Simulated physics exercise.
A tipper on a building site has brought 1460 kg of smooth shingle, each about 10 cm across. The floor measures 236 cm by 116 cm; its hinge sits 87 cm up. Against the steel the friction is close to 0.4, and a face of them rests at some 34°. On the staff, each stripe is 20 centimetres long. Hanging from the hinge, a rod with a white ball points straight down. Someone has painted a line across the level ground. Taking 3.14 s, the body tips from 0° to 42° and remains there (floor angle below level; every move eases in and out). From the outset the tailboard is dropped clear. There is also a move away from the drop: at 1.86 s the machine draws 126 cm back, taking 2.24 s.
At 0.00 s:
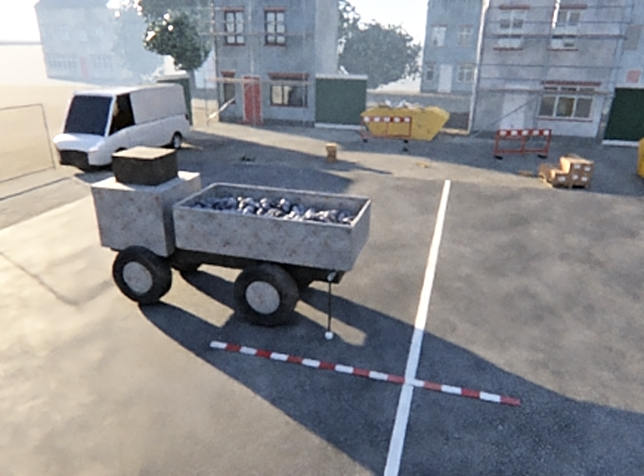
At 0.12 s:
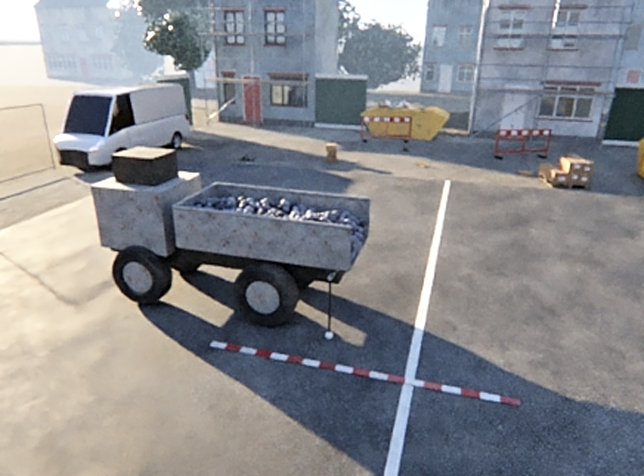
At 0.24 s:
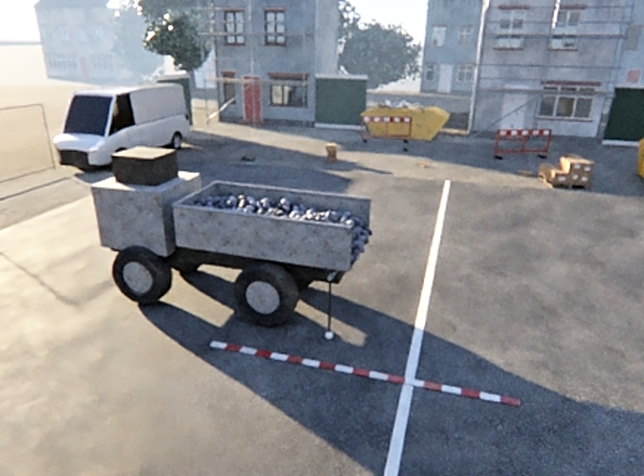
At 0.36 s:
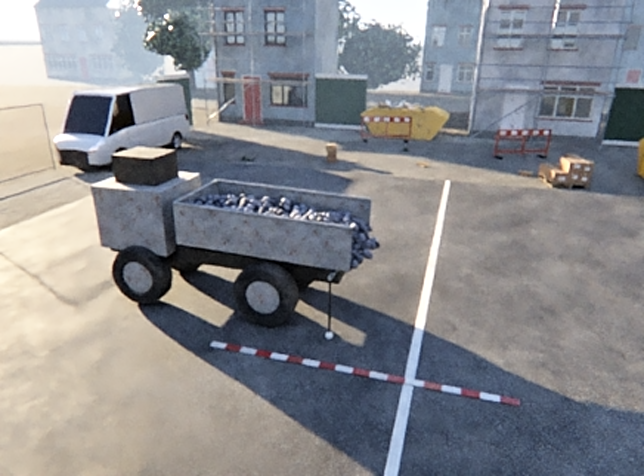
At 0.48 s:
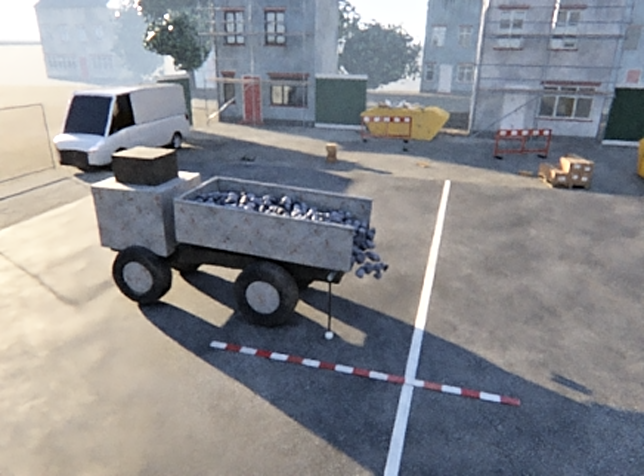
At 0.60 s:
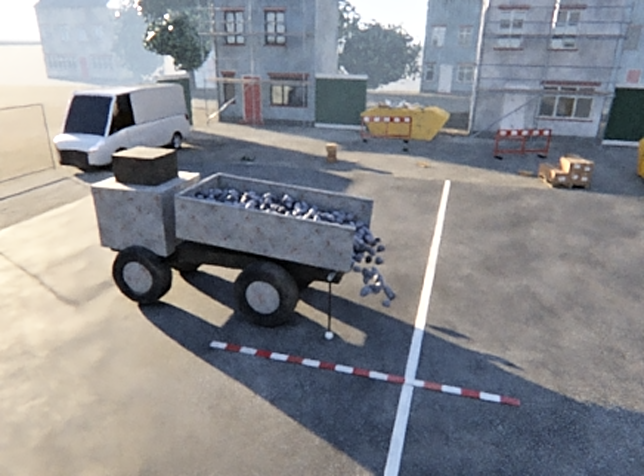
Grey stones slipping over the open rear of a tipper's barely tilting bed and dropping towards the ground on a building site.
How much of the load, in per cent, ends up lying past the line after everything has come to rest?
Roughly 30 per cent of it.
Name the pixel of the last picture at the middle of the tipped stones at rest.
At about pixel (398, 316) in the last view.
After 2.4 s the floor is at 36°; 51 % in the body, 43 % short of the line, 6 % past the line; the foremost stones are at (465, 336).
After 3.2 s the floor is at 42°; 0 % in the body, 69 % short of the line, 31 % past the line; the foremost stones are at (519, 336).
After 4.6 s the floor is at 42°; 0 % in the body, 68 % short of the line, 32 % past the line; the foremost stones are at (548, 345).
After 7.6 s the floor is at 42°; 0 % in the body, 68 % short of the line, 32 % past the line; the foremost stones are at (548, 345).
